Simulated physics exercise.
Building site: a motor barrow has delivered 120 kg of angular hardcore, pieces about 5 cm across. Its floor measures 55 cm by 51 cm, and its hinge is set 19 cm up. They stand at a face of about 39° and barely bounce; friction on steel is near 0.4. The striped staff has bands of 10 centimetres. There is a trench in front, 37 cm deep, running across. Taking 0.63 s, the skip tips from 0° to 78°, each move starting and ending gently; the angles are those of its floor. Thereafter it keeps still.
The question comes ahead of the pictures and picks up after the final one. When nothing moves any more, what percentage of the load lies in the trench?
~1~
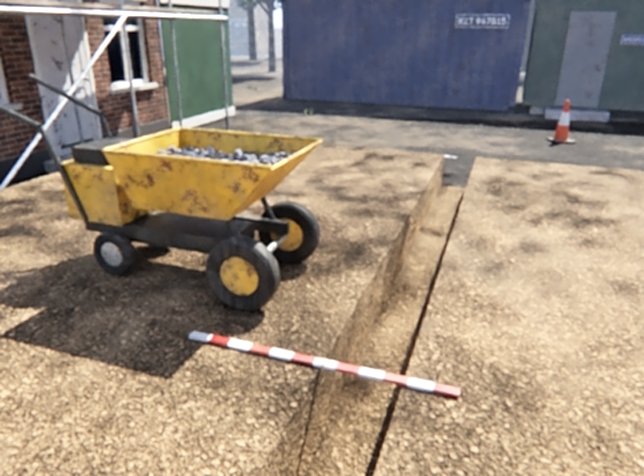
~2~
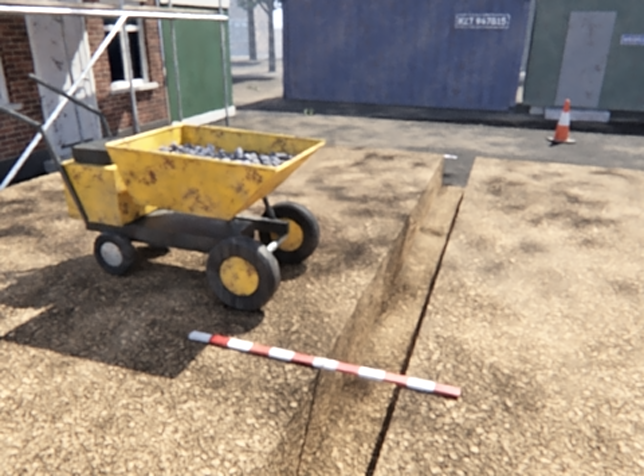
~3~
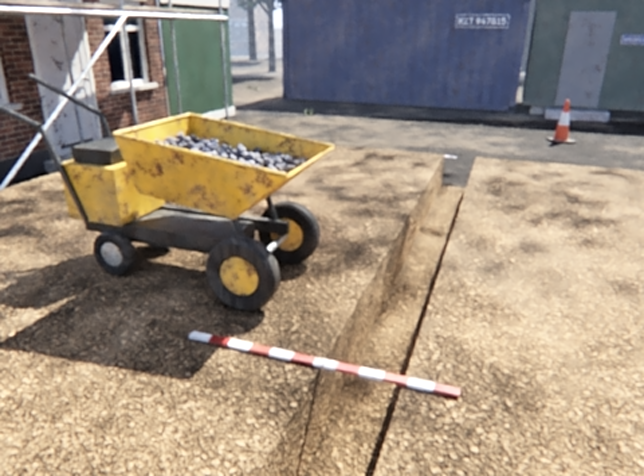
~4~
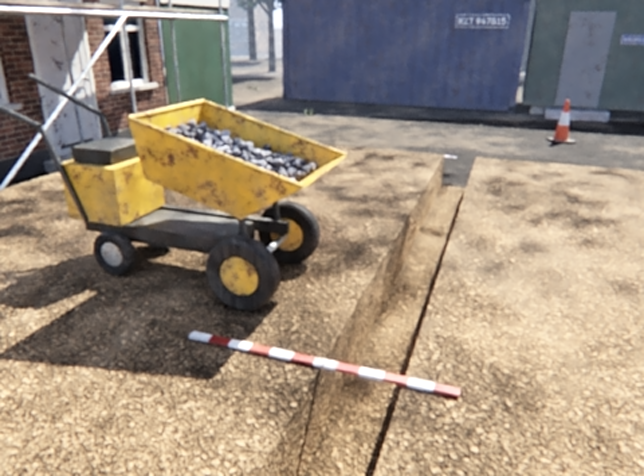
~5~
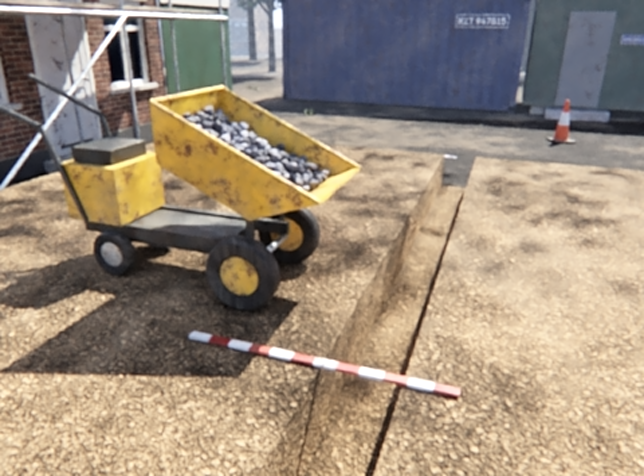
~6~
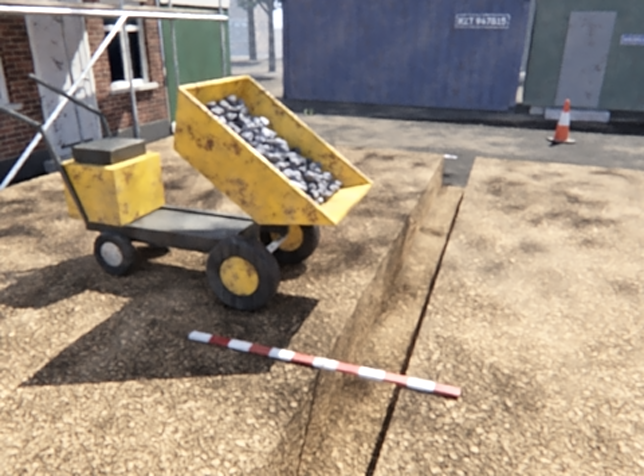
69 %.
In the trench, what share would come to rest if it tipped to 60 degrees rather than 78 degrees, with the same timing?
Then about 45 per cent.
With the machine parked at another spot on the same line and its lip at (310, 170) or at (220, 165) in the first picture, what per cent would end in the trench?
Near 25 and near 75 percent.
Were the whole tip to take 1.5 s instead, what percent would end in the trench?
It would be near 95 percent.
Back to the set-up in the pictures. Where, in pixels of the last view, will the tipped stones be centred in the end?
I'd put it close to (409, 350).
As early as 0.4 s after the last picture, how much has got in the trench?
By that point it's something like 40 in a hundred.
Then, 0.2 s after the last picture the floor is at 65°, 100 % in the skip; the foremost stones are at (351, 254).
Then, 0.4 s after the last picture the floor is at 78°, 57 % in the skip, 39 % in the trench, 5 % past the trench; the foremost stones are at (436, 308).
Then, 0.8 s after the last picture the floor is at 78°, 1 % in the skip, 67 % in the trench, 32 % past the trench; the foremost stones are at (644, 355).
Then, 2.7 s after the last picture the floor is at 78°, 0 % in the skip, 69 % in the trench, 31 % past the trench; the foremost stones are past the picture's edge.
